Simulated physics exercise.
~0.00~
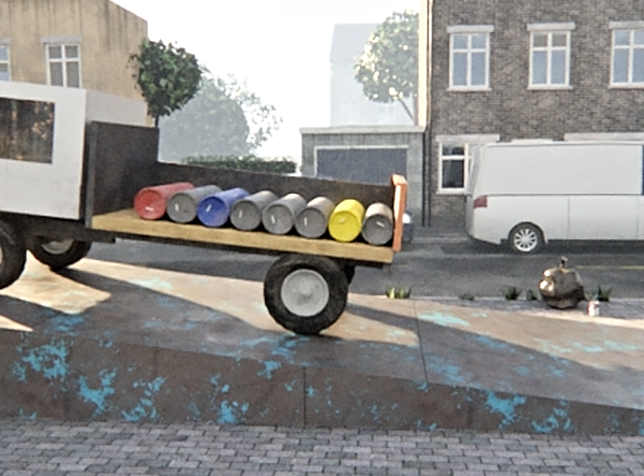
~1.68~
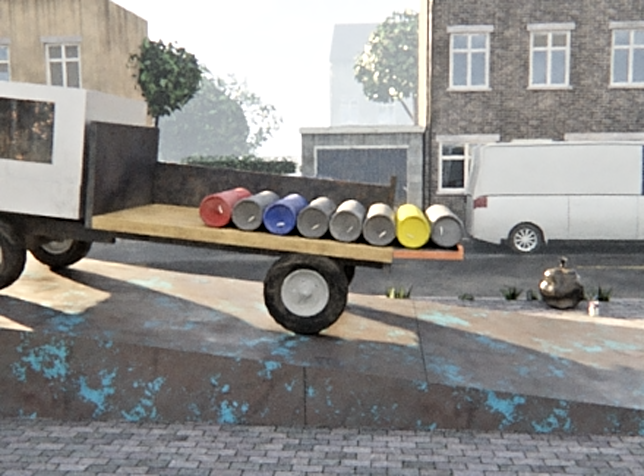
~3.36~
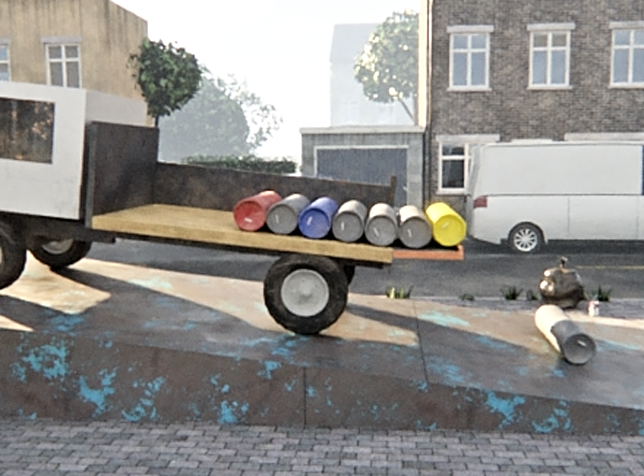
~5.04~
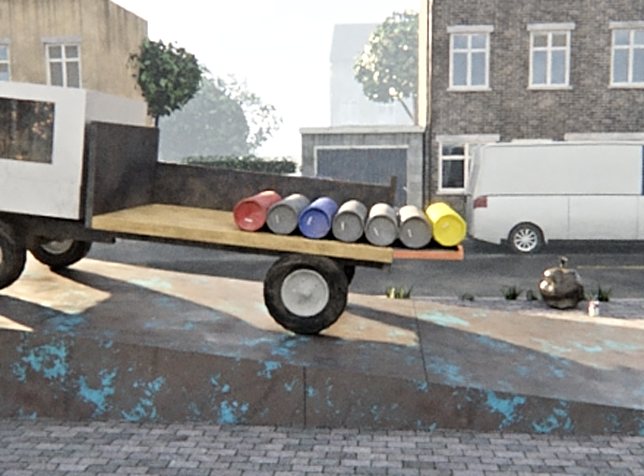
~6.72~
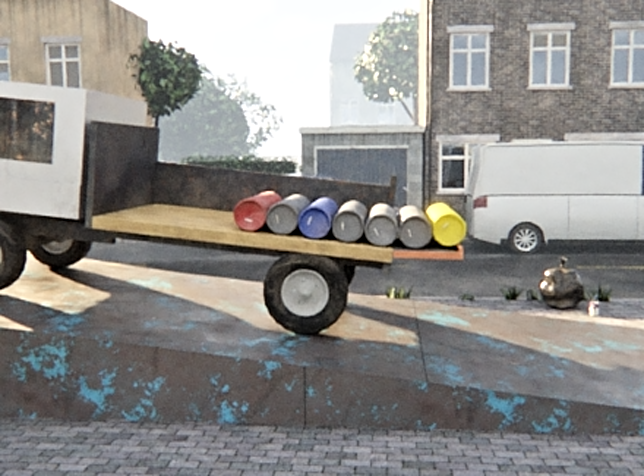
On a sloping street, a pickup's tailgate dropping, cylinders rolling right, one grey falling off, the rest stopping with yellow on the gate.
